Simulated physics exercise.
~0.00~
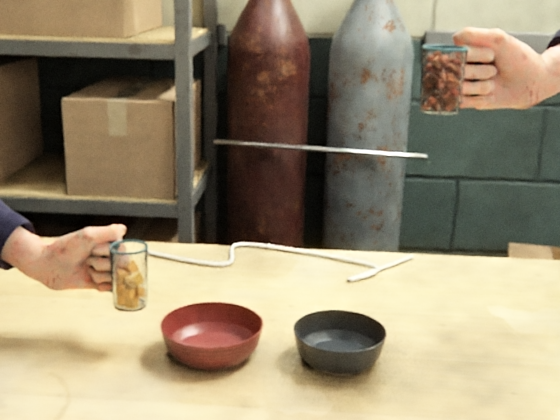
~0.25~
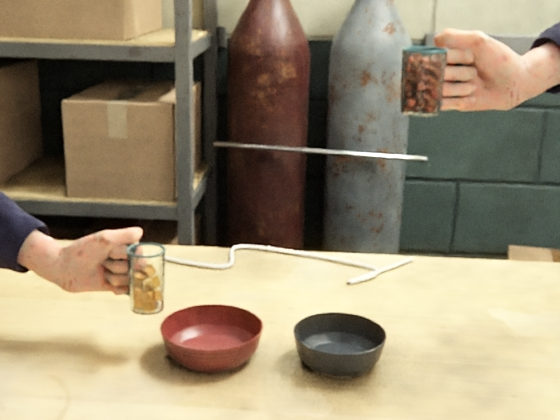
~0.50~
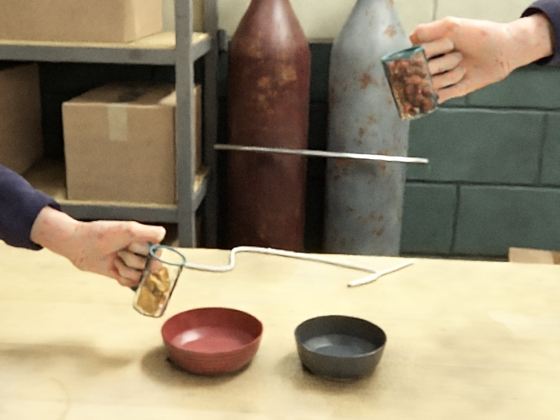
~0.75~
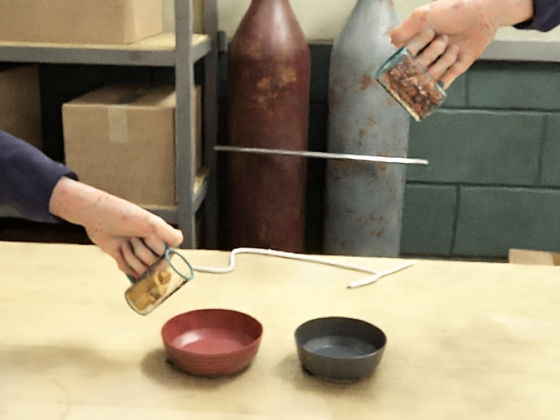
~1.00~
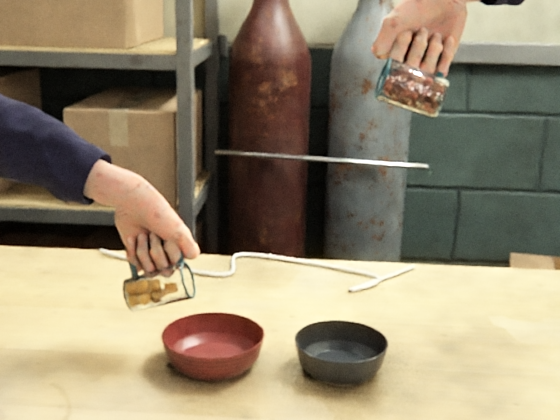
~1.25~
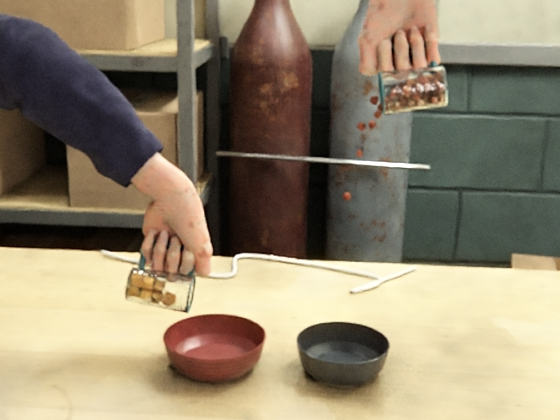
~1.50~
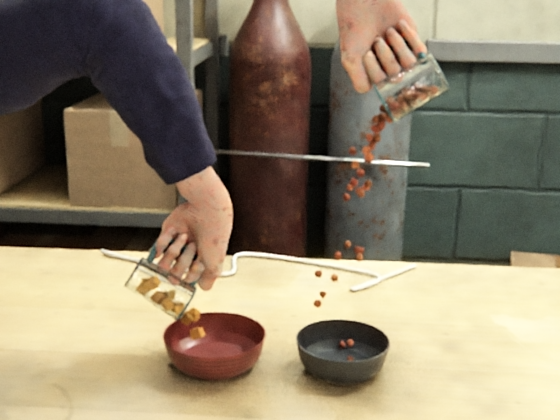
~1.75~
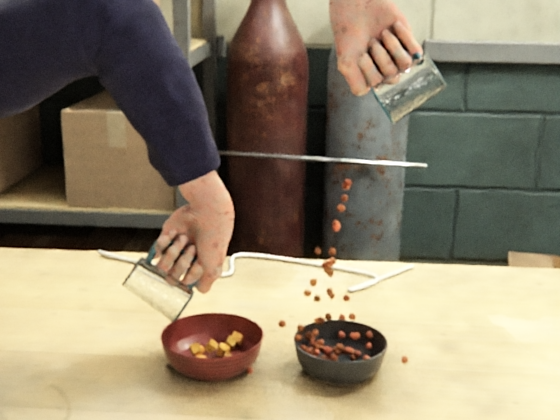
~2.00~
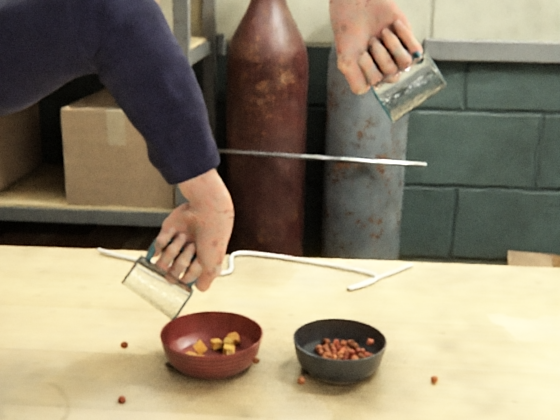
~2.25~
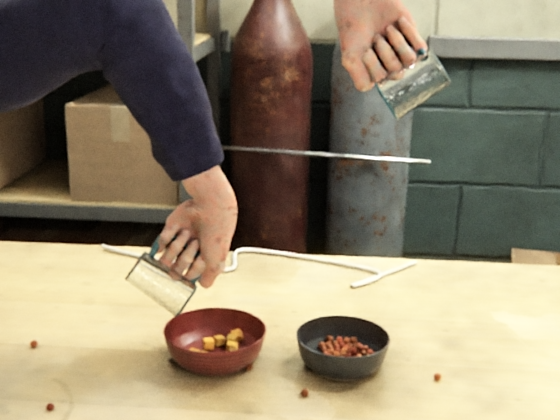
On a pale tabletop before shelves and two tall rusty cylinders, two hands tip clear cups over a red dish and a dark dish; the left cup's yellowish chunks all land in the red dish, while the higher right cup's reddish pieces mostly fill the dark one, several scattering across the table.
